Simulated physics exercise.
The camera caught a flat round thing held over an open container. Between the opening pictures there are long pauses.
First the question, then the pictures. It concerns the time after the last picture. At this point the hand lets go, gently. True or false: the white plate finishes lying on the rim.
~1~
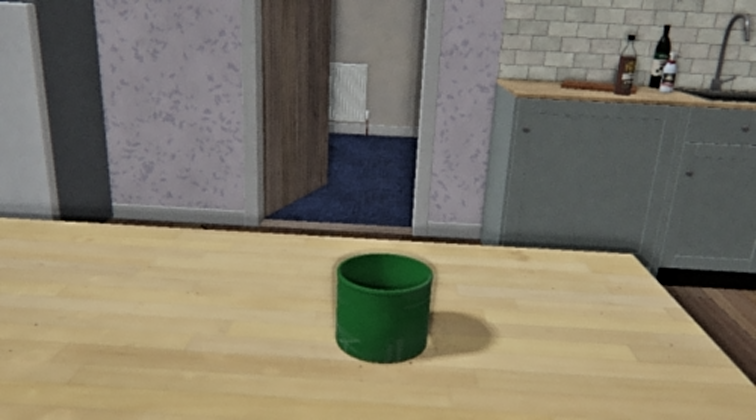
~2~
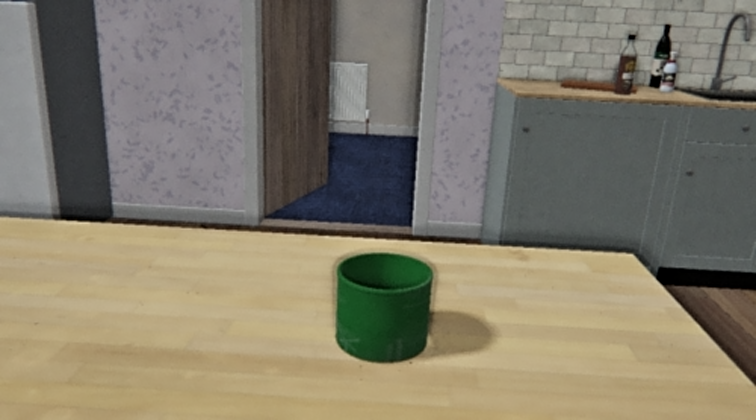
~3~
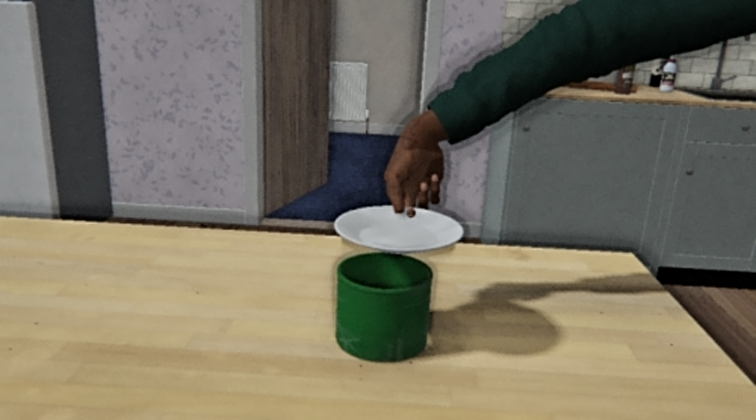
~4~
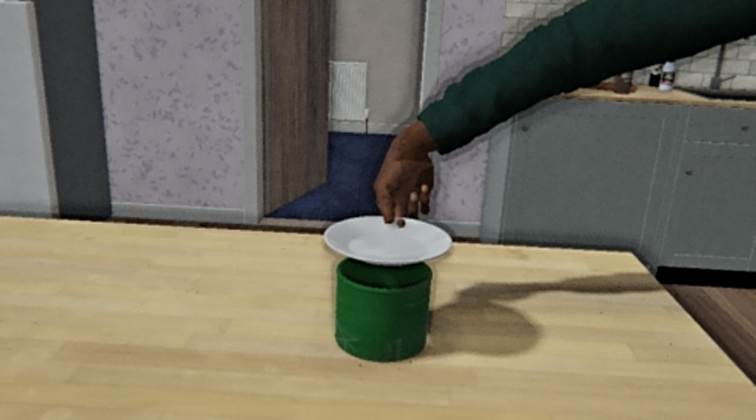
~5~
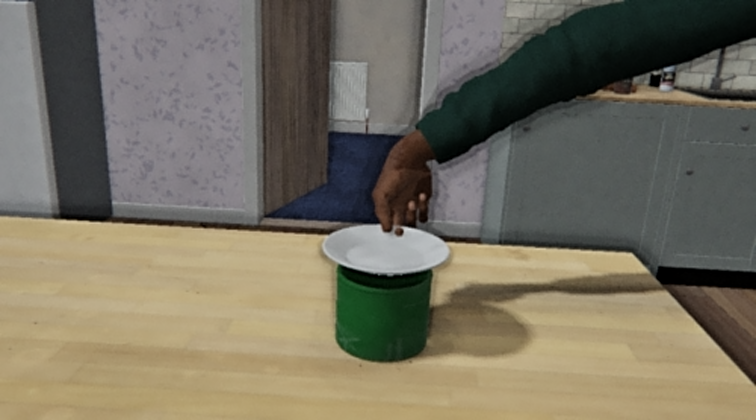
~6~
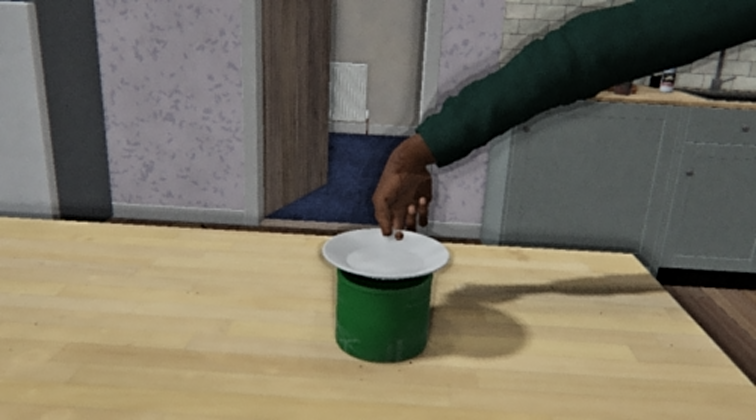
True.
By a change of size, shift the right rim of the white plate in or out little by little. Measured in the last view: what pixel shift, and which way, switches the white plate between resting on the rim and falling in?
20 pixels left.
Then, 0.10 s on from there, white plate moving near (385, 263).
Then, 0.36 s on from there, white plate sitting on the rim near (385, 264).
In the end, the white plate covers the opening, near (385, 264).
